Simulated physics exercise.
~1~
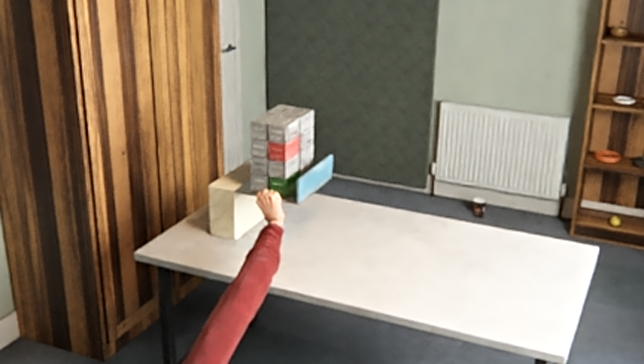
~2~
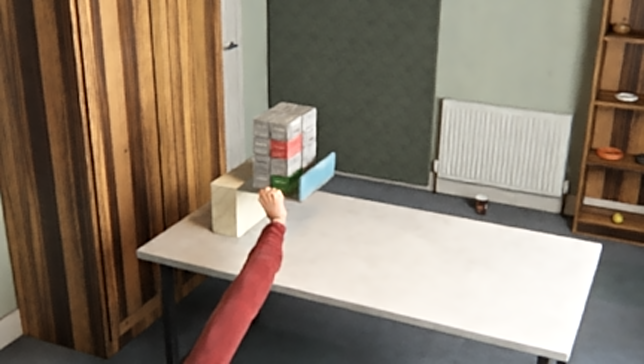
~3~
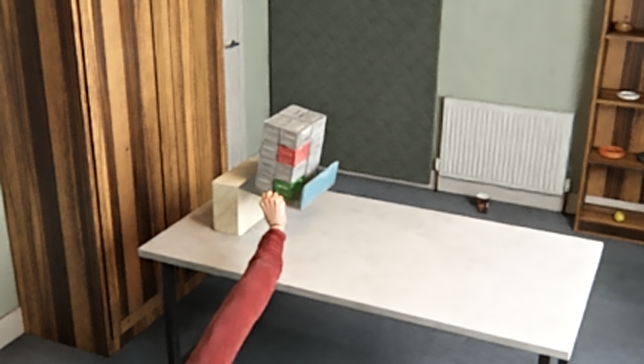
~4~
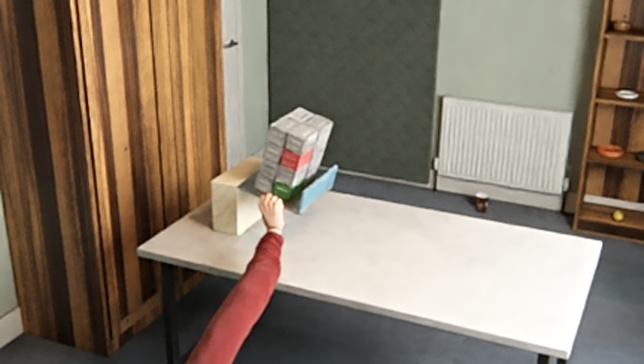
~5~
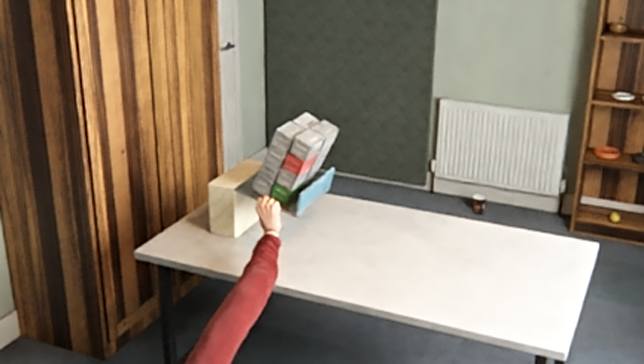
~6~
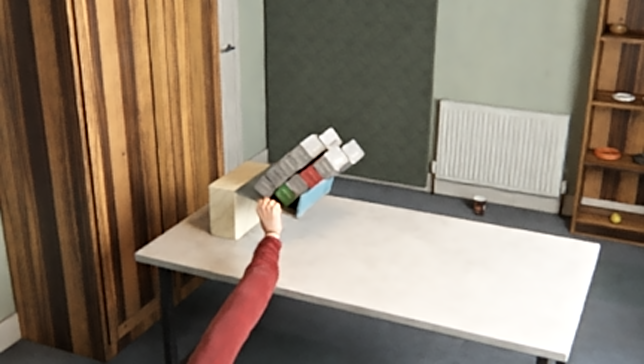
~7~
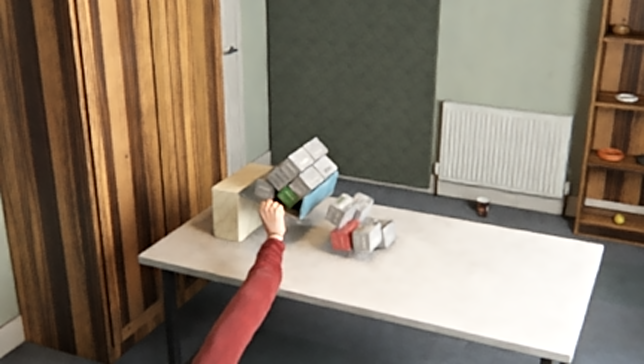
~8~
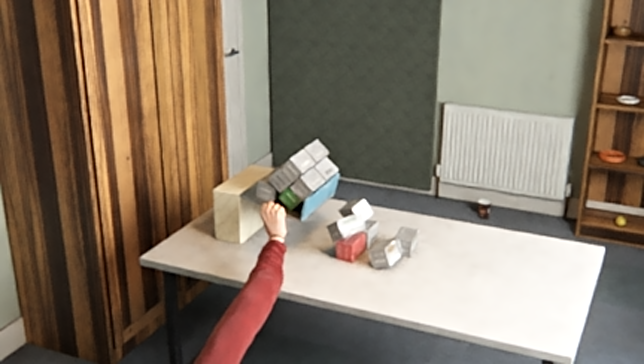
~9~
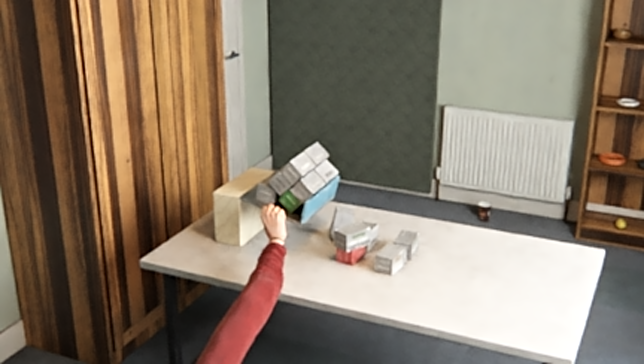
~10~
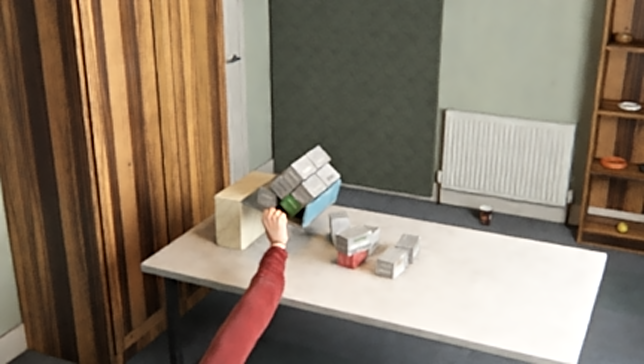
Red-sleeved arm holding a dipping tray as stacked grey packets lean right, some tumbling onto the table, the rest staying tilted.
